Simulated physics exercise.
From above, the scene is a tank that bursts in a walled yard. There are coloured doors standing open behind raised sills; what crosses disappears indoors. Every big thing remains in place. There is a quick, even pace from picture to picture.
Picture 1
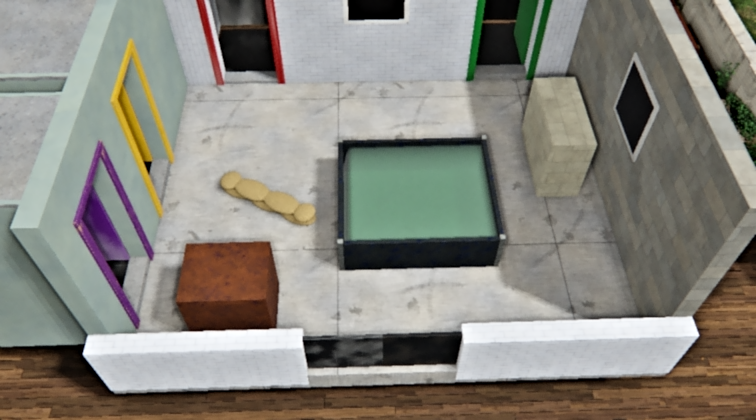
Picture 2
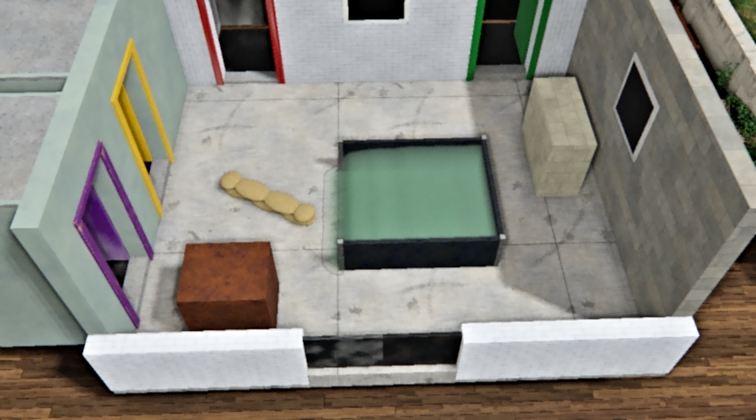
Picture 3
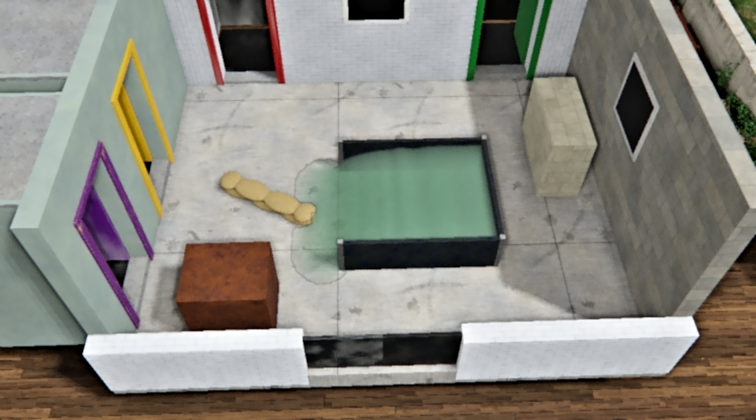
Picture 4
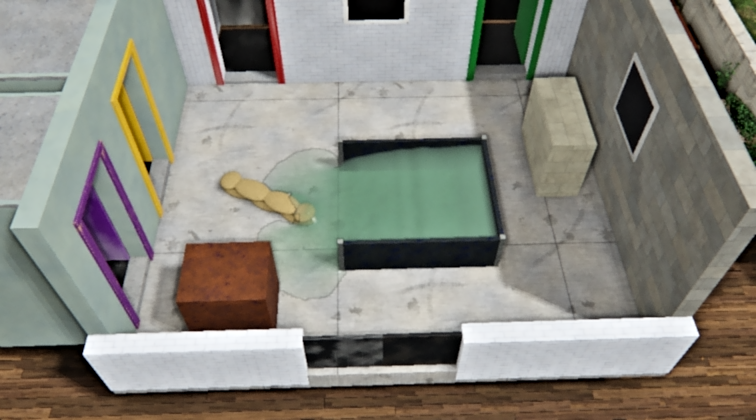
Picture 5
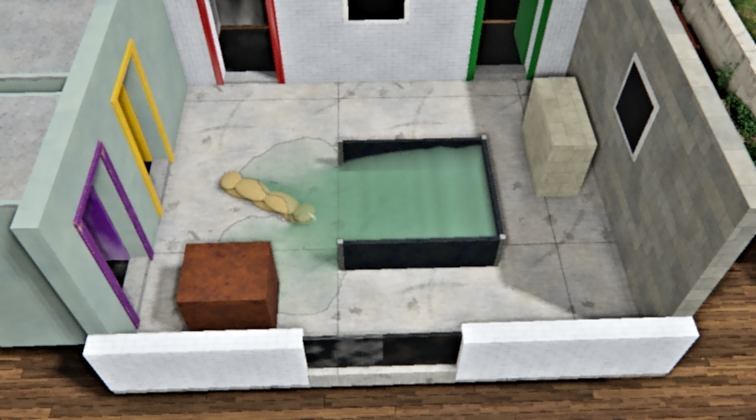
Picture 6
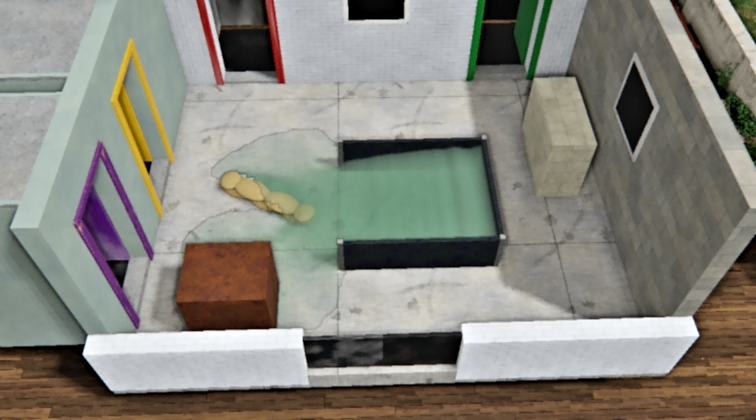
In a walled yard, pale green water pours from the left side of a dark tank, spreading around tan rounded blocks.
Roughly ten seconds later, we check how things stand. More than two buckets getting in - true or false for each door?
Yellow door: False; red door: True; green door: False; purple door: True.
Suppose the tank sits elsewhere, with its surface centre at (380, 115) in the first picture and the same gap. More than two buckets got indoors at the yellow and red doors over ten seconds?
In turn, yellow door overshoots and red door overshoots.
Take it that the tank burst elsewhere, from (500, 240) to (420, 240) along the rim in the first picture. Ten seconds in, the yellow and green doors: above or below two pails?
Well, yellow is safe, while green is safe.
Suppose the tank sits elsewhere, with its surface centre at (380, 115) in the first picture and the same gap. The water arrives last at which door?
The green-painted one.
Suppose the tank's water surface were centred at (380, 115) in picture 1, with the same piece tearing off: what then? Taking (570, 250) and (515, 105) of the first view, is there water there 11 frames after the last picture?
The first spot is left dry, the second left dry.
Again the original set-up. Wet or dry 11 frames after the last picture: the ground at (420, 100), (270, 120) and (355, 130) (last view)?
The three points read clear, soaked through and clear.
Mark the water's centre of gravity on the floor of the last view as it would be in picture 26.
The water's centre sits above (283, 200).
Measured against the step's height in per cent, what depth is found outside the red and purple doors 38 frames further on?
Approx. 120 % then 50 %.
A moment on, water covers 30 % of the floor; the yellow door wet at the sill, nothing in, the red door not reached, the green door not reached, the purple door under two buckets in.
Next, water covers 40 % of the floor; the yellow door wet at the sill, nothing in, the red door under two buckets in, the green door not reached, the purple door over two buckets in.
Then, water covers 50 % of the floor; the yellow door under two buckets in, the red door far over two buckets in, the green door not reached, the purple door over two buckets in.
Later, water covers 85 % of the floor; the yellow door under two buckets in, the red door far over two buckets in, the green door wet at the sill, nothing in, the purple door over two buckets in.
In the end, water covers 95 % of the floor; the yellow door under two buckets in, the red door far over two buckets in, the green door wet at the sill, nothing in, the purple door over two buckets in.
